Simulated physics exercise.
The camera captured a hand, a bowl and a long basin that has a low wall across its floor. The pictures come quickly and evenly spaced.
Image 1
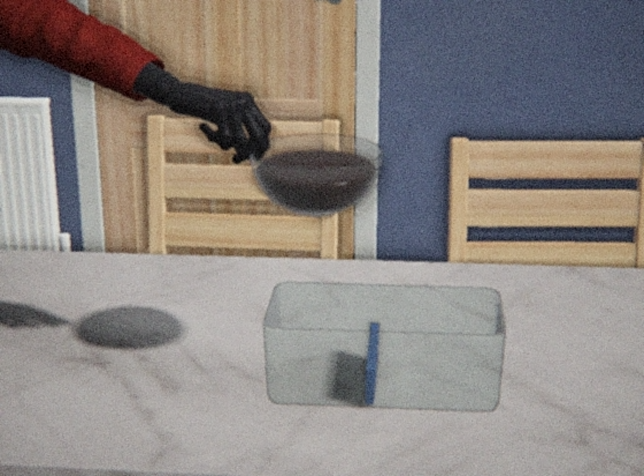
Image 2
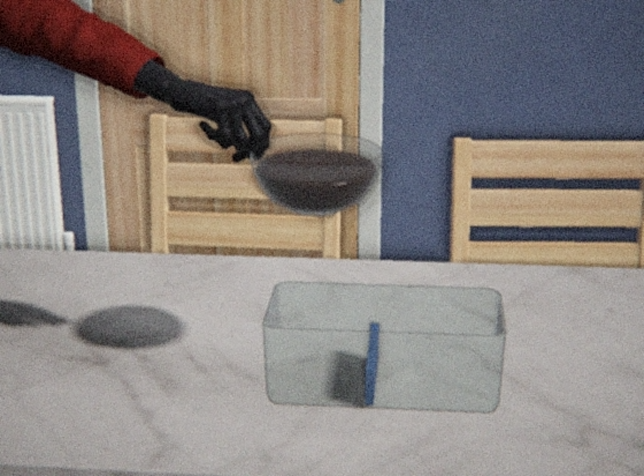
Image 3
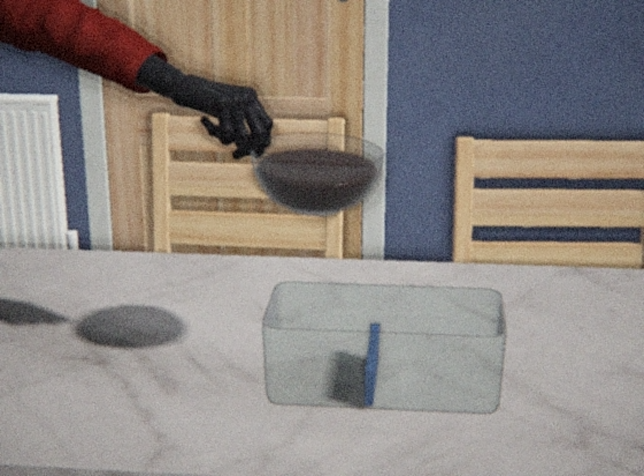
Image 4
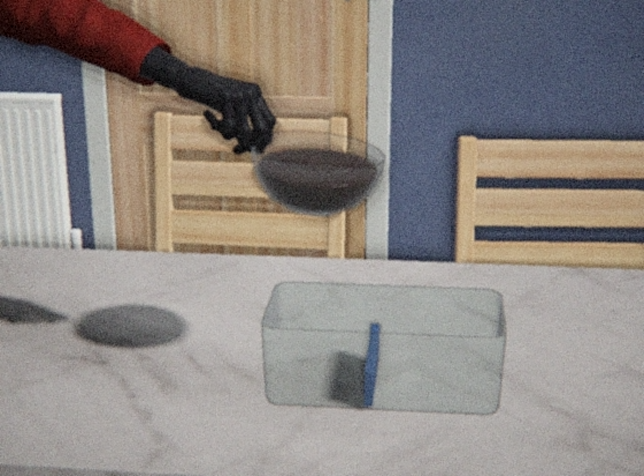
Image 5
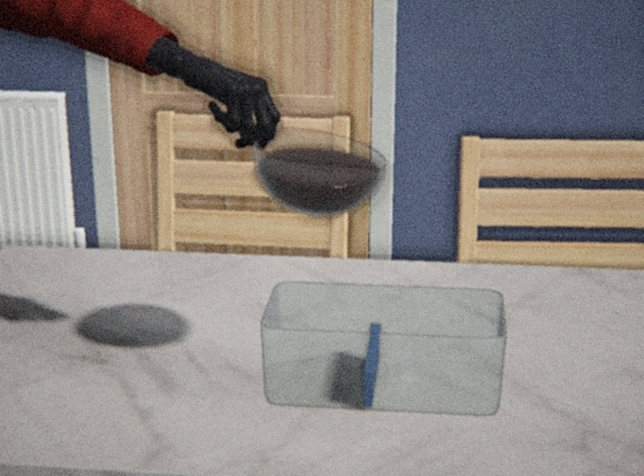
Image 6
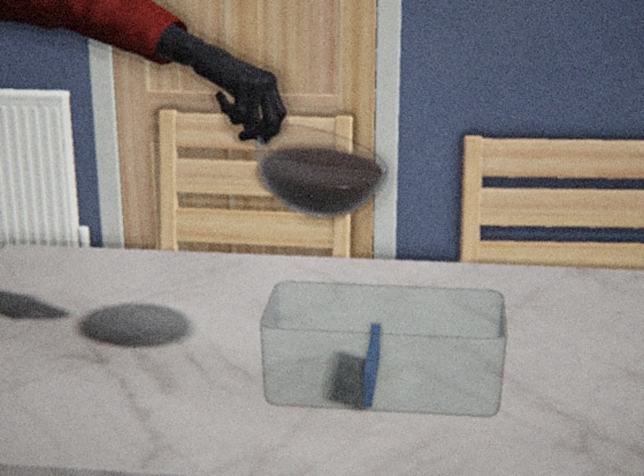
The video shows a dark-gloved hand in a red sleeve holding a clear bowl of dark liquid above a rectangular basin with a low blue divider on a marble table, then gradually tilting the bowl slightly to the right.
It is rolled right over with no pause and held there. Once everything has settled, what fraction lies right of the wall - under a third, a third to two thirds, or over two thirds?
The part right of the wall will probably go higher than two thirds.
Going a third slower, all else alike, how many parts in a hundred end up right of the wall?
Near 95 in a hundred.
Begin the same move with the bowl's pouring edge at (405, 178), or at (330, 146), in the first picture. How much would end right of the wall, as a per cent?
It comes to 90 % the first time and 50 % the second.
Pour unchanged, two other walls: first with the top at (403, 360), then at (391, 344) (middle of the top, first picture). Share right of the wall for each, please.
Near 60 % and 75 %.
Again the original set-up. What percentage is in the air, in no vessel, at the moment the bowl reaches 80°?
Airborne fraction: Approx. 55 %.
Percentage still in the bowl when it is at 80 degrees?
Roughly 30 percent.
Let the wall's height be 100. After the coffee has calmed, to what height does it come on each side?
Left part: 10 per cent, right part: 50 per cent.
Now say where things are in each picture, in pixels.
In the first frame, it leans 0°; its right rim is at (382, 154); the coffee meets the walls at (256, 164) and (377, 167); the long basin's rim runs from (270, 305) to (502, 312); the wall's top is at (373, 347).
In the second frame, it leans 1°; its right rim is at (382, 154); the coffee meets the walls at (256, 163) and (378, 167).
In the third frame, it leans 3°; its right rim is at (383, 156); the coffee meets the walls at (257, 162) and (378, 168).
In the fourth frame, it leans 6°; its right rim is at (384, 160); the coffee meets the walls at (258, 161) and (379, 169).
In the fifth frame, it leans 11°; its right rim is at (385, 165); the coffee meets the walls at (259, 160) and (380, 171).
In the sixth frame, it leans 16°; its right rim is at (387, 171); the coffee meets the walls at (261, 159) and (383, 172).
A moment on, the bowl is tipped on its side and 32 per cent is still to pour, 0 is left of the wall and 15 right of it.
Next, the bowl is tipped right over and 0 per cent is still to pour, 7 is left of the wall and 83 right of it.
Then the bowl is tipped right over and 0 per cent is still to pour, 13 is left of the wall and 85 right of it.
Later the bowl is tipped right over and 0 per cent is still to pour, 13 is left of the wall and 85 right of it.
At rest 13 per cent lies left of the wall, 85 right of it and 2 outside.
